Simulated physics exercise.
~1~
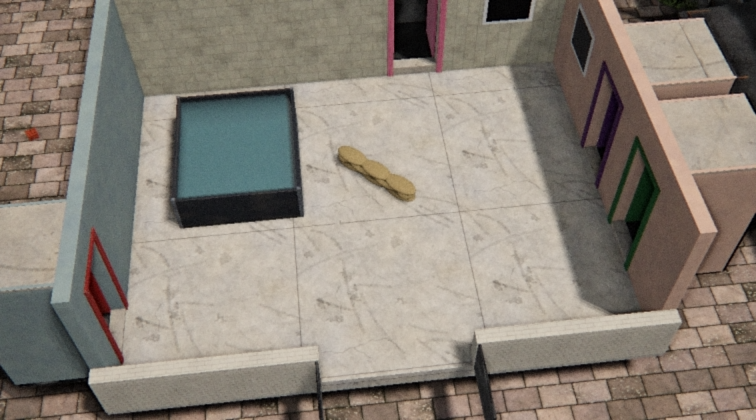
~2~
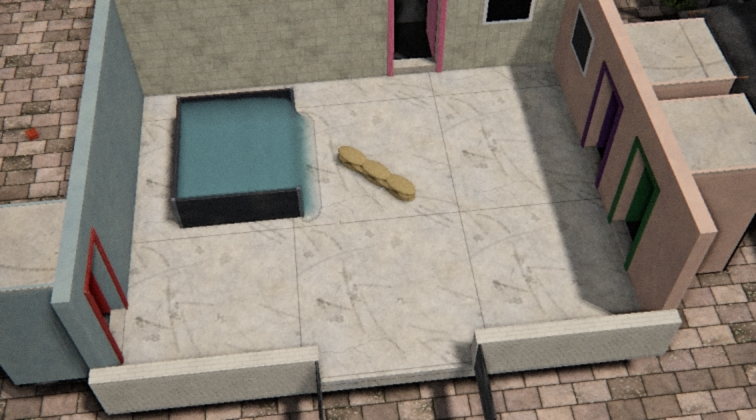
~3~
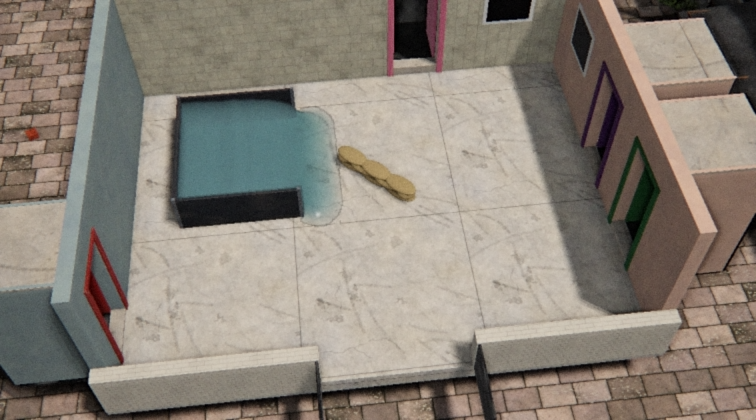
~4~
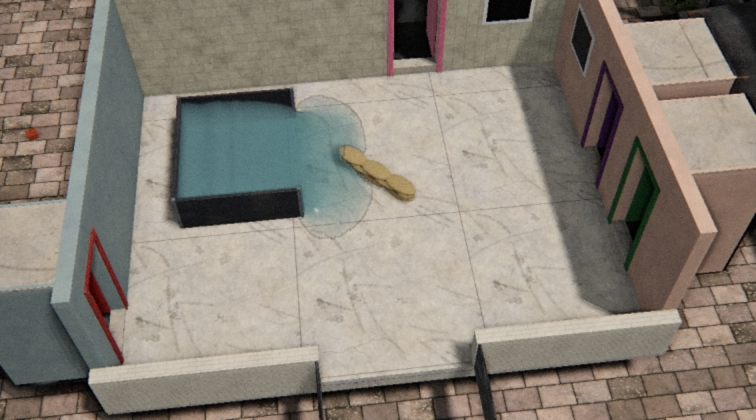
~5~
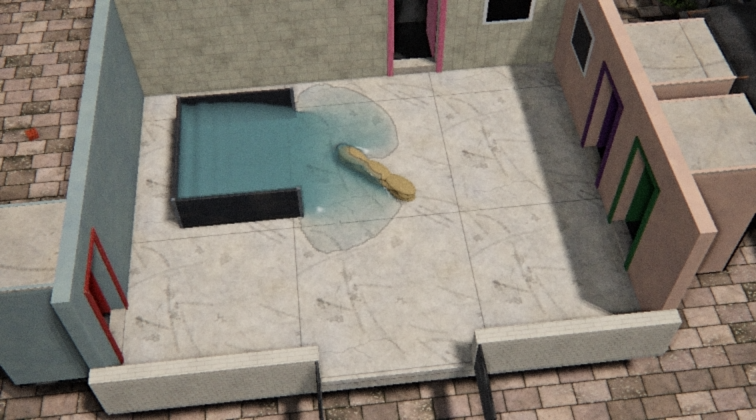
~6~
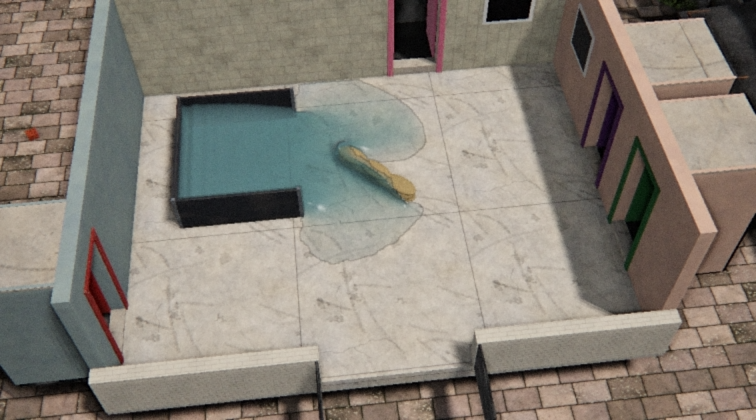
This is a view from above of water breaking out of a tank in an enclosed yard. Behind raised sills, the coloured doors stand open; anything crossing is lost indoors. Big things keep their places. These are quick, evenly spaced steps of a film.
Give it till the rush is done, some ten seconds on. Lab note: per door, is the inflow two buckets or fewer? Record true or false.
Green door false; purple door false; pink door true; red door true.
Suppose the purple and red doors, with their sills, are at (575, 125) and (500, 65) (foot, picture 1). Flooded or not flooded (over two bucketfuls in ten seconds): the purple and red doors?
Result - purple door: Crosses the limit; red door: Crosses the limit.
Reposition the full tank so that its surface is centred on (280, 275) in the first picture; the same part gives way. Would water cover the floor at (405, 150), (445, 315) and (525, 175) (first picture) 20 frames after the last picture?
The first spot ends up left untouched, the second sodden and the third sodden.
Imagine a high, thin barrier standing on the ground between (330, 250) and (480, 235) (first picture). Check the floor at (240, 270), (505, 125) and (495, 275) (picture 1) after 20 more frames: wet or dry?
Taking the points in order, they are inundated, inundated and high and dry.
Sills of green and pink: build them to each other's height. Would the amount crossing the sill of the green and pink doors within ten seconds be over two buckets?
Result - green door ends up below, pink door ends up above.
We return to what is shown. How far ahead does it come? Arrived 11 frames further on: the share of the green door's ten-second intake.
I'd put it at about 0 per cent.
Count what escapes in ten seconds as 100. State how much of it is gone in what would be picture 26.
My figure: 20 percent.
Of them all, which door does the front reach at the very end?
Answer - the red-painted one.
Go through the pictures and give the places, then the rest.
In the first frame, still water in the open tank at (236, 144).
In the second frame, water pours out at (296, 157) and has run to (305, 219).
In the third frame, the front is at (322, 223), out from the gap at (296, 157).
In the fourth frame, the front is at (336, 232), out from the gap at (296, 158).
In the fifth frame, the front is at (374, 231), out from the gap at (296, 159).
In the sixth frame, the front is at (413, 118), out from the gap at (296, 159).
A moment on, water covers 35 % of the floor; the green door not reached, the purple door not reached, the pink door wet at the sill, nothing in, the red door not reached.
Next, water covers 55 % of the floor; the green door not reached, the purple door not reached, the pink door wet at the sill, nothing in, the red door not reached.
Then, water covers 70 % of the floor; the green door wet at the sill, nothing in, the purple door over two buckets in, the pink door under two buckets in, the red door not reached.
Later, water covers 70 % of the floor; the green door over two buckets in, the purple door over two buckets in, the pink door under two buckets in, the red door not reached.
In the end, water covers 95 % of the floor; the green door far over two buckets in, the purple door over two buckets in, the pink door under two buckets in, the red door under two buckets in.
